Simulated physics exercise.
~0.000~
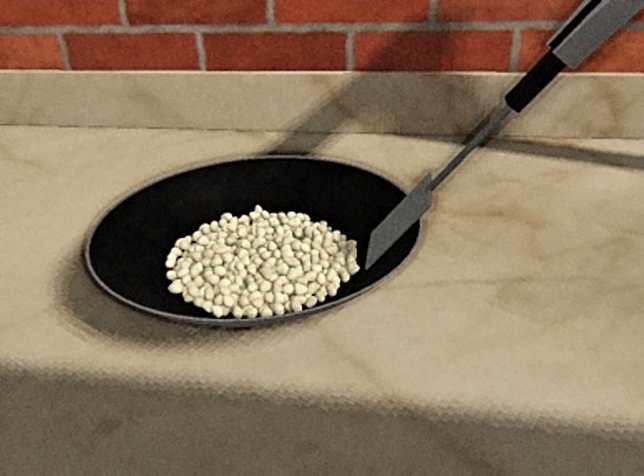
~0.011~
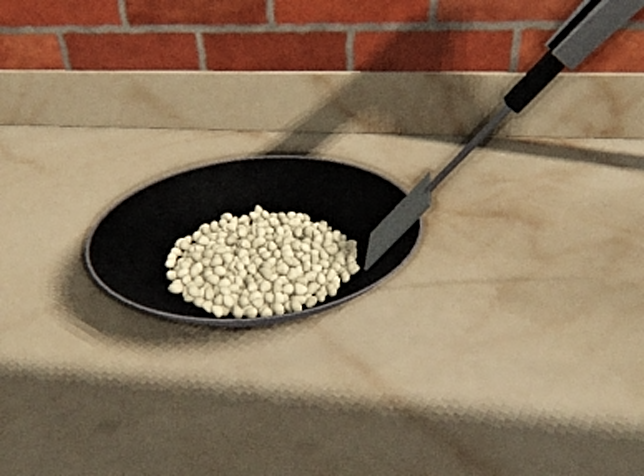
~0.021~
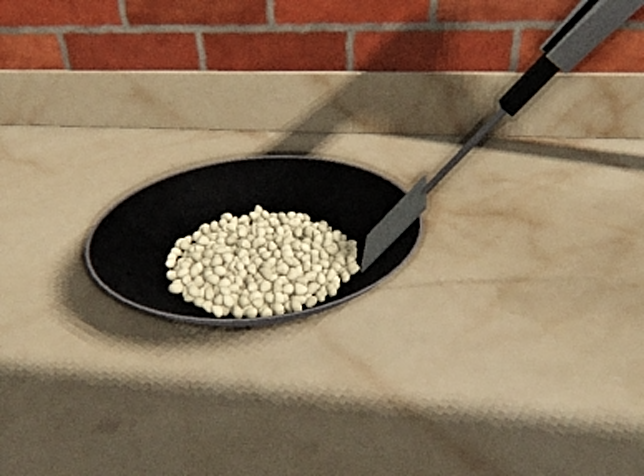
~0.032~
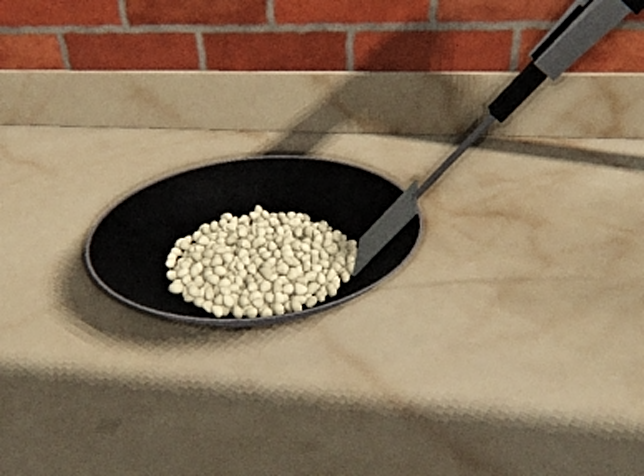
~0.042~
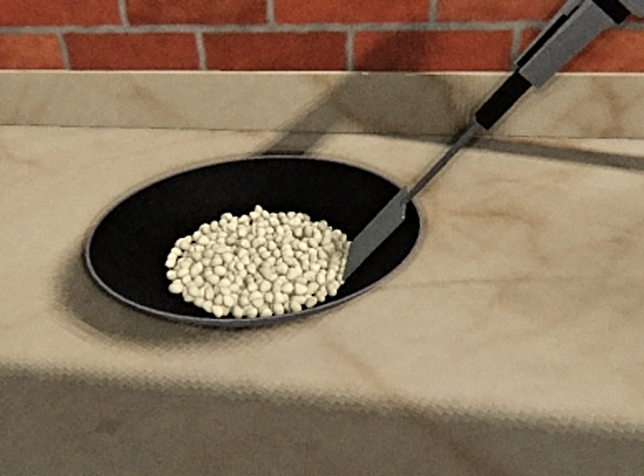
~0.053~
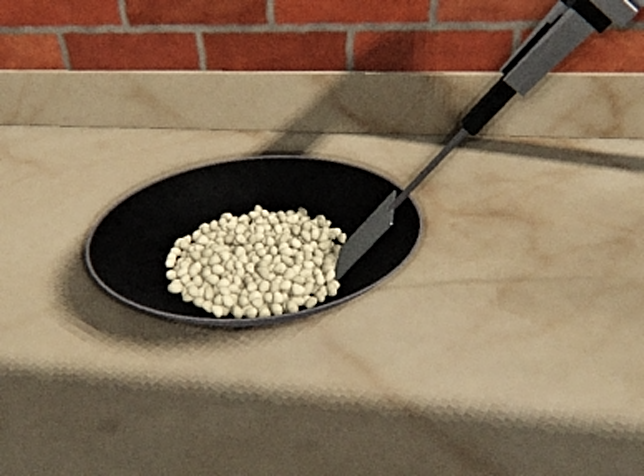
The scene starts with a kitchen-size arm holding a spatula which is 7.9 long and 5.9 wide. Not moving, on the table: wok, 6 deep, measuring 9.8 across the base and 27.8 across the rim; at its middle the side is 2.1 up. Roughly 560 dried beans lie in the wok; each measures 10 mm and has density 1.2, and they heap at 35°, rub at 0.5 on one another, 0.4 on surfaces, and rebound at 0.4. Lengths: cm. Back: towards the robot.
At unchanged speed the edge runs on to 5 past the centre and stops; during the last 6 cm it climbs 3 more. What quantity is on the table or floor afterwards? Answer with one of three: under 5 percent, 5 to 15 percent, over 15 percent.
Under 5 percent.
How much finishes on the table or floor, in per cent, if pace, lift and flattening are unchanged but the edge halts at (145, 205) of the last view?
Estimate: Approx. 30 %.
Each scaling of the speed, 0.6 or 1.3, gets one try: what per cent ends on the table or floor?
I'd say near 0 and then near 5 per cent.
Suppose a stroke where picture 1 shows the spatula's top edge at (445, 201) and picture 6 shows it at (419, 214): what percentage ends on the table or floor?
Off the vessel, on the table or floor: Some 0 percent.
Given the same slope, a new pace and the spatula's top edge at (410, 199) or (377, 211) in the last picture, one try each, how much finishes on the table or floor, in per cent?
Estimates: Near 0 %, near 15 %.
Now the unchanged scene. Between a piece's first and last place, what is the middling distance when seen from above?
Roughly 4 centimetres.
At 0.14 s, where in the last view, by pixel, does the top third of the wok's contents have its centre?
I'd put it somewhere near (211, 237).
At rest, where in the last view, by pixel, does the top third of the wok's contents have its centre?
Around (172, 229).
By 0.10 s, sloping 52°, highest piece 5 above the table; 561 in the wok.
By 0.14 s, sloping 52°, highest piece 7 above the table; 561 in the wok.
By 0.37 s, sloping 52°, highest piece 7 above the table; 549 in the wok, 6 on the table or floor, 6 on the blade or in flight.
By 1.42 s, sloping 52°, highest piece 7 above the table; 549 in the wok, 12 on the table or floor.
Final count, 549 in the wok, 12 on the table or floor. That is 2 % on the table or floor.
